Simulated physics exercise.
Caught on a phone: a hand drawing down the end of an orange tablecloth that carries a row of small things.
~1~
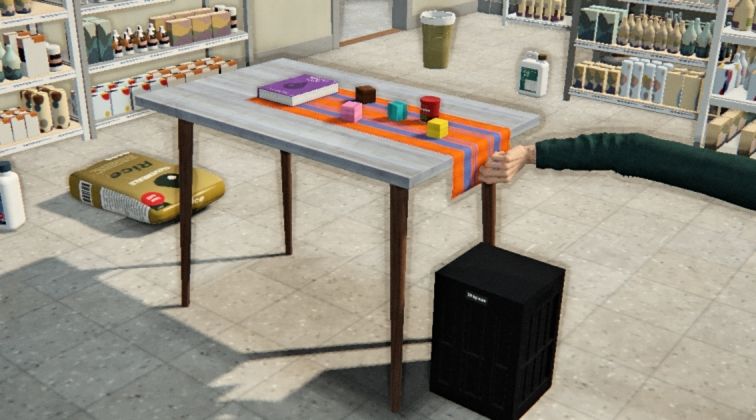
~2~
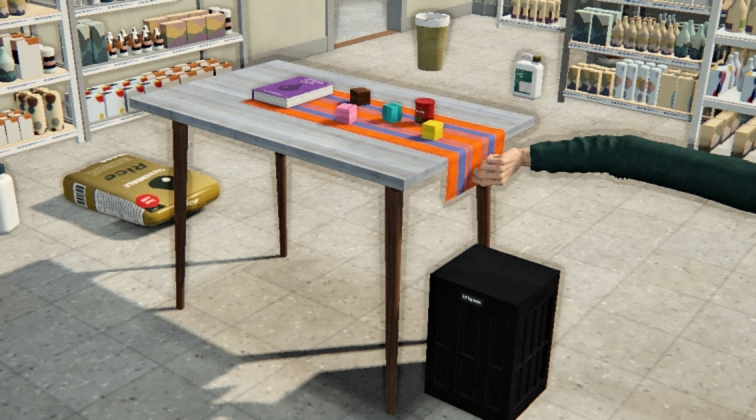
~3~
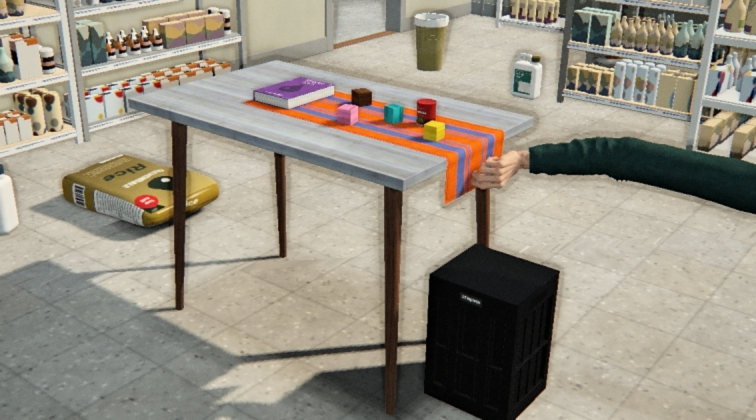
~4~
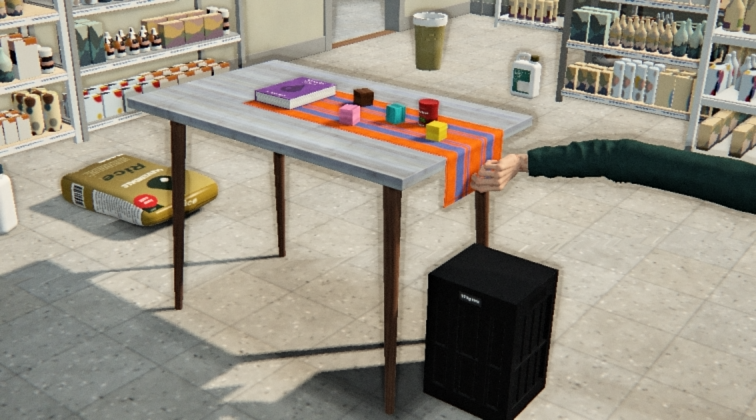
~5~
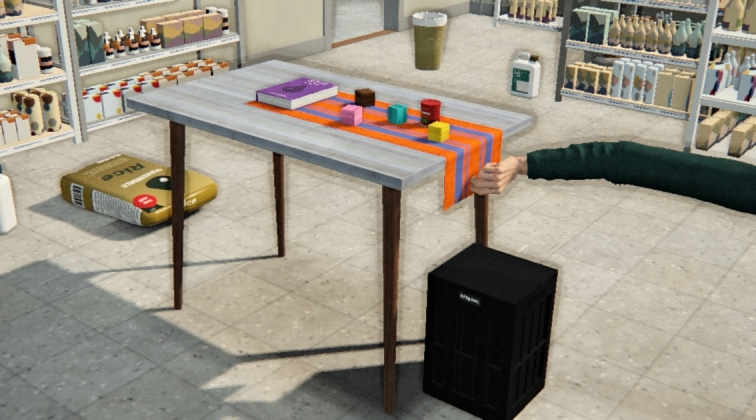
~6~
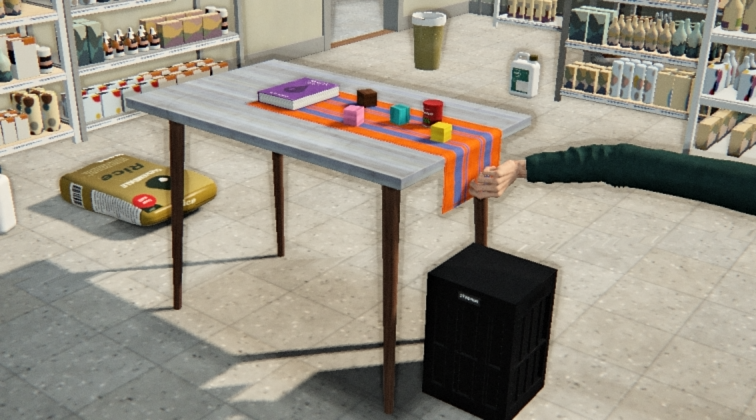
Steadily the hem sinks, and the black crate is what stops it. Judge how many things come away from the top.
Two things come off.
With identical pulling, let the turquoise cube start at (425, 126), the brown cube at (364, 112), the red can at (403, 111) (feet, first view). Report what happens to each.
The turquoise cube would end up off, the brown cube would stay in place, the red can would stay in place.
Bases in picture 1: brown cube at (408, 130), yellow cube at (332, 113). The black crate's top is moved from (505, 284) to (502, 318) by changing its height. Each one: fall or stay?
Brown cube: Lost; yellow cube: Safe.
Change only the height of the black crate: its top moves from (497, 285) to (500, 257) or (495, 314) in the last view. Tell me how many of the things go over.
That would be 1 and 3.
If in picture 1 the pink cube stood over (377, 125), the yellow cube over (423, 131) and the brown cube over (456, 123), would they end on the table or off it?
Well, the pink cube is safe, the yellow cube is dislodged, and the brown cube is dislodged.
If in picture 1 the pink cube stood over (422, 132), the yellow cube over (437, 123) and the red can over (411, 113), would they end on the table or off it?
The pink cube falls, the yellow cube is carried off, the red can stays on.
Early on, hem near (471, 216); all still up.
Midway, hem near (470, 244); yellow cube gone.
Near the end, hem on the crate; yellow cube and red can gone.
Finally, hem on the crate; yellow cube and red can gone. It carries off two.
